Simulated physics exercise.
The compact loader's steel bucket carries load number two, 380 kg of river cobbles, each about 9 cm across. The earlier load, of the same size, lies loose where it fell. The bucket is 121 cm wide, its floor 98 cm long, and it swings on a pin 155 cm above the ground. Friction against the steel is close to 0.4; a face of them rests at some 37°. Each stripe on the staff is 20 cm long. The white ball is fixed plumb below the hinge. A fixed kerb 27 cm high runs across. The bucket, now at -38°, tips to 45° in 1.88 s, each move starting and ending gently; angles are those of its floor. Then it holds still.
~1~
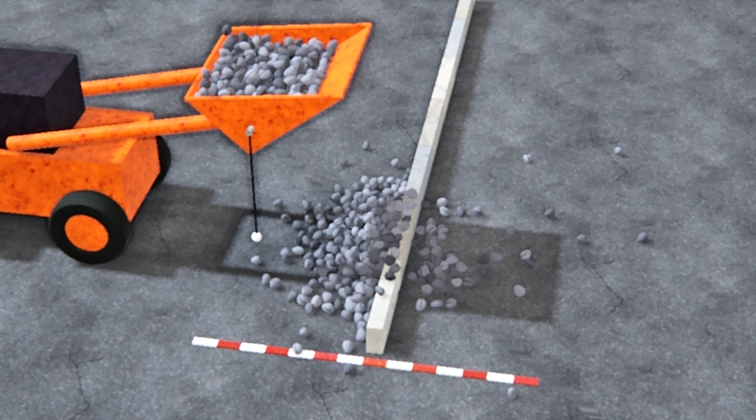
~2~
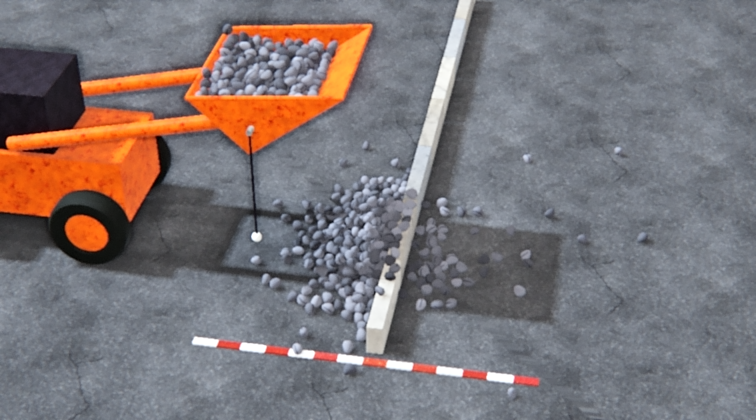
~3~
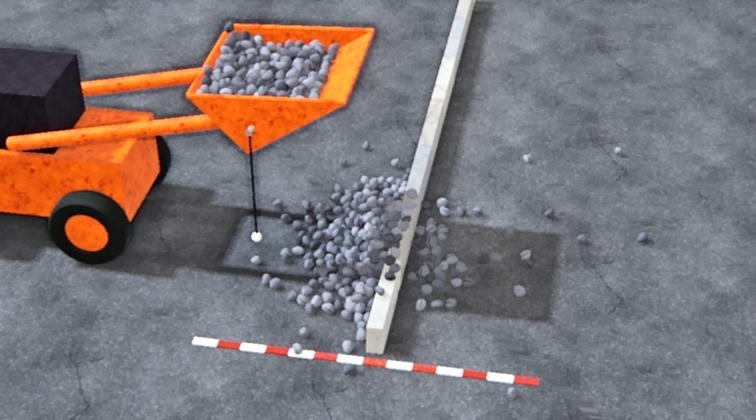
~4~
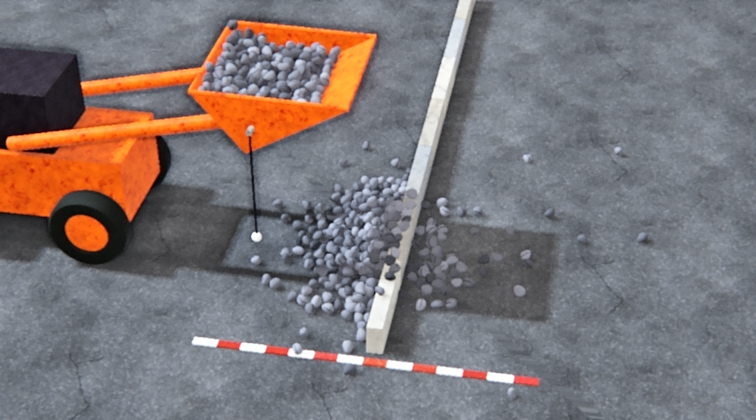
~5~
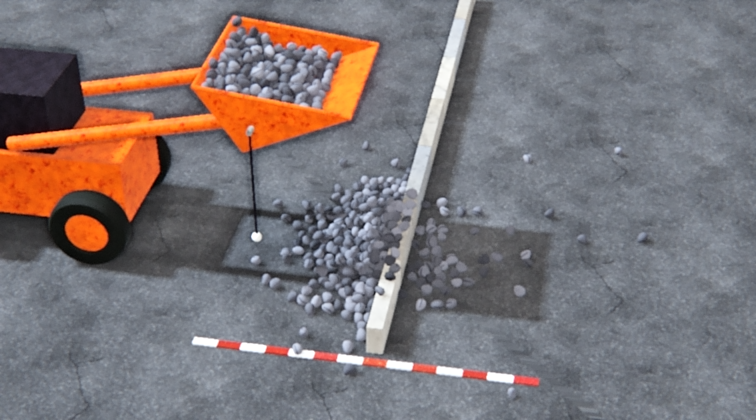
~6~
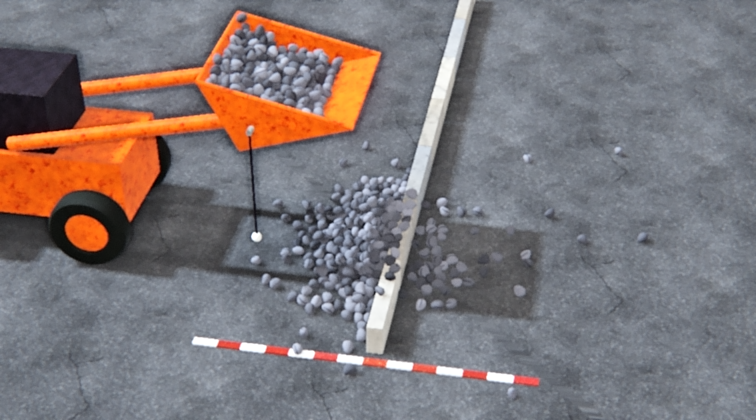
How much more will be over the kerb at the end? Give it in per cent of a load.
About 15 per cent.
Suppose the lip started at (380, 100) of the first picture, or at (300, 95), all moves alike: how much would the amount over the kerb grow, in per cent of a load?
First some 70, then 0 per cent.
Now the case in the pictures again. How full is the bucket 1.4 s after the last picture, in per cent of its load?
About 15 per cent.
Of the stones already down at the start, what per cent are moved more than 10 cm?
Roughly 20 per cent of them.
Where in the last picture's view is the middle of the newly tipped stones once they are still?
Near (367, 235).
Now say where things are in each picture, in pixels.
The bucket is at -38°, its lip at (342, 97); the top of the load is at (260, 49). The earlier load is highest near (400, 222), 33 cm above ground level, 85 % on this side of the kerb, 15 % over the kerb, in the first picture.
The bucket is at -37°, its lip at (343, 98); the top of the load is at (255, 47), in the second picture.
Lip at (345, 103), floor tilted -34°, highest stones at (244, 45), in the third picture.
Lip at (348, 109), floor tilted -30°, highest stones at (238, 41), in the fourth picture.
The bucket is at -25°, its lip at (351, 118); the top of the load is at (241, 38), in the fifth picture.
The bucket is at -18°, its lip at (353, 128); the top of the load is at (243, 36), in the sixth picture.
Then, 0.8 s after the last picture the floor is at 32°; in per cent of one load, 98 in the bucket, 88 on this side of the kerb, 15 over the kerb; the foremost stones are at (562, 251).
Then, 1.4 s after the last picture the floor is at 45°; in per cent of one load, 14 in the bucket, 170 on this side of the kerb, 16 over the kerb; the foremost stones are at (562, 251).
Then, 1.7 s after the last picture the floor is at 45°; in per cent of one load, 0 in the bucket, 173 on this side of the kerb, 27 over the kerb; the foremost stones are at (562, 251).
Then, 4.5 s after the last picture the floor is at 45°; in per cent of one load, 0 in the bucket, 170 on this side of the kerb, 30 over the kerb; the foremost stones are at (564, 246). Net gain over the kerb, 15.
